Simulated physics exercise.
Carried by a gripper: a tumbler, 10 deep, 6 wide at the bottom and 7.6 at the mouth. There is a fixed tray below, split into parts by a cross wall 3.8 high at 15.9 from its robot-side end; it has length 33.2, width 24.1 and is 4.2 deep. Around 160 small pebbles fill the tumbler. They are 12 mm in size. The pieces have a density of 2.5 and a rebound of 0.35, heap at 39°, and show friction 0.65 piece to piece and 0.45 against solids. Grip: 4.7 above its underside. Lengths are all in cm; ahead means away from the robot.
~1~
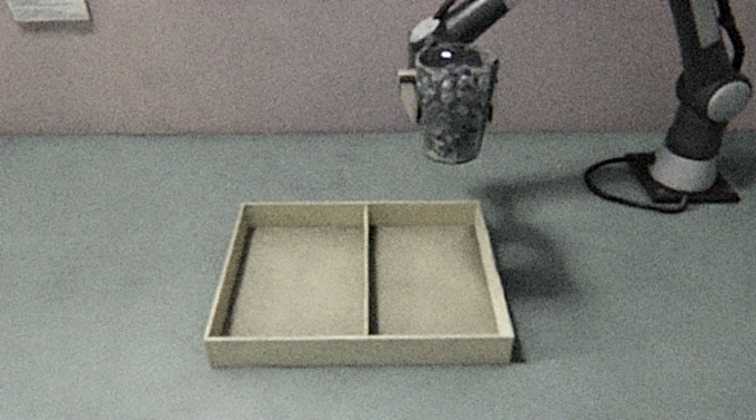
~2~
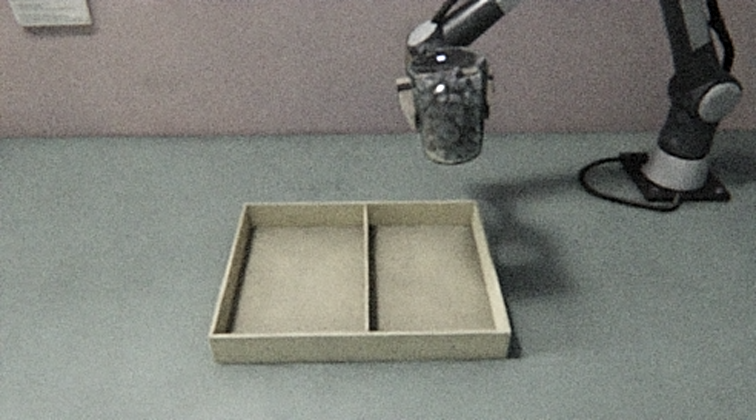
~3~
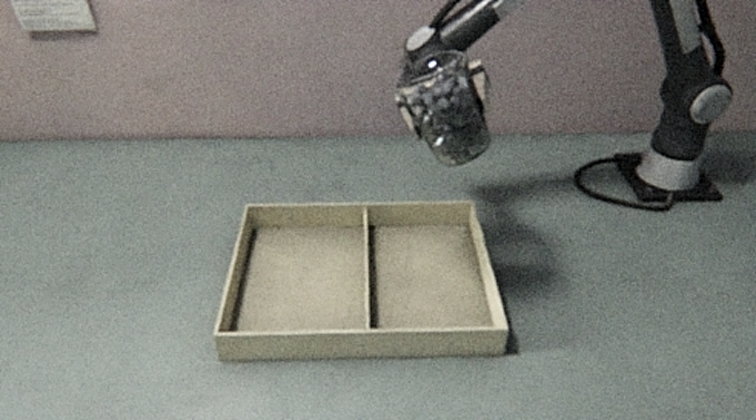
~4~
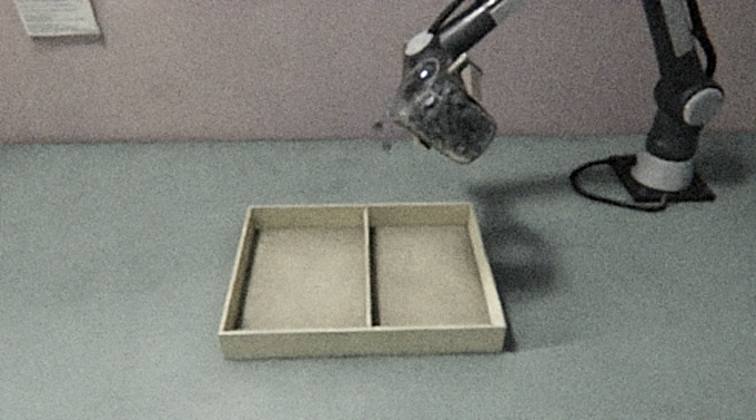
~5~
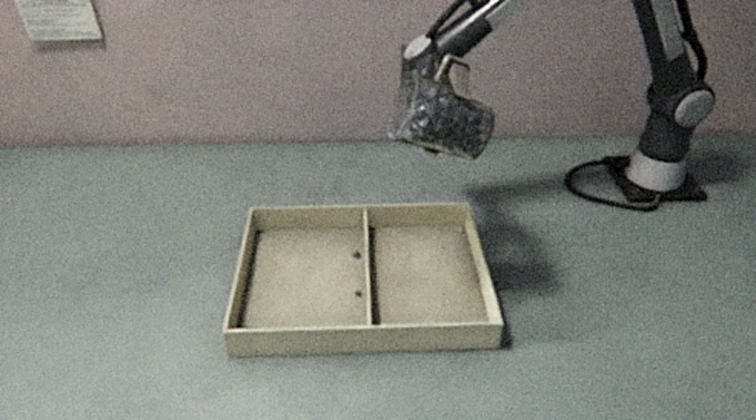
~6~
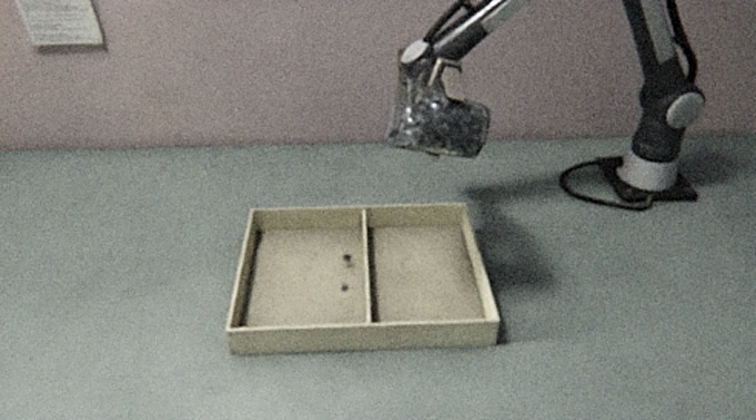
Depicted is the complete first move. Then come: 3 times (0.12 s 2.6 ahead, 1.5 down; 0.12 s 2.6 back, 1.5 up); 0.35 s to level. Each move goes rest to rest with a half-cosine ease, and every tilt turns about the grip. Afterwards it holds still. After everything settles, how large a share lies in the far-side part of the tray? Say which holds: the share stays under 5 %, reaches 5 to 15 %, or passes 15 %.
The share reaches 5 to 15 %.
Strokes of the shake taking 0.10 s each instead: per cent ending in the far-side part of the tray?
I'd expect close to 10 in a hundred.
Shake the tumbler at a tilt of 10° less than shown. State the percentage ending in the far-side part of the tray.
About 5 %.
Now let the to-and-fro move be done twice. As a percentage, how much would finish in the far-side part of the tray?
In that case it would be roughly 10 per cent.
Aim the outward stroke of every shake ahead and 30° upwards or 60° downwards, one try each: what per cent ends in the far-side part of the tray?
Result: Approx. 30 % and 5 %, one try each.
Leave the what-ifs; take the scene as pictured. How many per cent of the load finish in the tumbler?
Roughly 90 percent.
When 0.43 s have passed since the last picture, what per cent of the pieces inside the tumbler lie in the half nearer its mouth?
Estimate: Around 45 %.
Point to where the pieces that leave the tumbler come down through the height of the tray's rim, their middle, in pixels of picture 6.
They come through centred close to (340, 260).
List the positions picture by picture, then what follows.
Tumbler middle at (453, 107), level; upper third of the load around (455, 87), from x 425 to 495, top at y 40; 158 in the tumbler, in the first frame.
Tumbler middle at (451, 110), tilted 7° forward; upper third of the load around (452, 90), from x 420 to 480, top at y 50, in the second frame.
Tumbler middle at (448, 113), tilted 26° forward; upper third of the load around (444, 95), from x 405 to 480, top at y 65, in the third frame.
Tumbler middle at (446, 117), tilted 48° forward; upper third of the load around (443, 103), from x 380 to 485, top at y 85; 156 in the tumbler, 2 in flight or on a rim, in the fourth frame.
Tumbler middle at (443, 120), tilted 67° forward; upper third of the load around (441, 107), from x 355 to 485, top at y 90; 156 in the tumbler, 2 in the far-side part, in the fifth frame.
Tumbler middle at (440, 123), tilted 74° forward; upper third of the load around (440, 113), from x 345 to 480, top at y 100; 156 in the tumbler, 2 in the far-side part, in the sixth frame.
Then, 0.43 s after the last picture, tilted 74° forward, highest piece 27 above the table; 144 in the tumbler, 7 in the far-side part, 2 in the robot-side part, 5 in flight or on a rim.
Then, 0.86 s after the last picture, tilted 50° forward, highest piece 28 above the table; 140 in the tumbler, 15 in the far-side part, 3 in the robot-side part.
Then, 1.27 s after the last picture, level, highest piece 31 above the table; 140 in the tumbler, 15 in the far-side part, 3 in the robot-side part.
Then, 2.32 s after the last picture, level, highest piece 31 above the table; 140 in the tumbler, 15 in the far-side part, 3 in the robot-side part.
Final count, 140 in the tumbler, 15 in the far-side part, 3 in the robot-side part. That is 9 % in the far-side part of the tray.
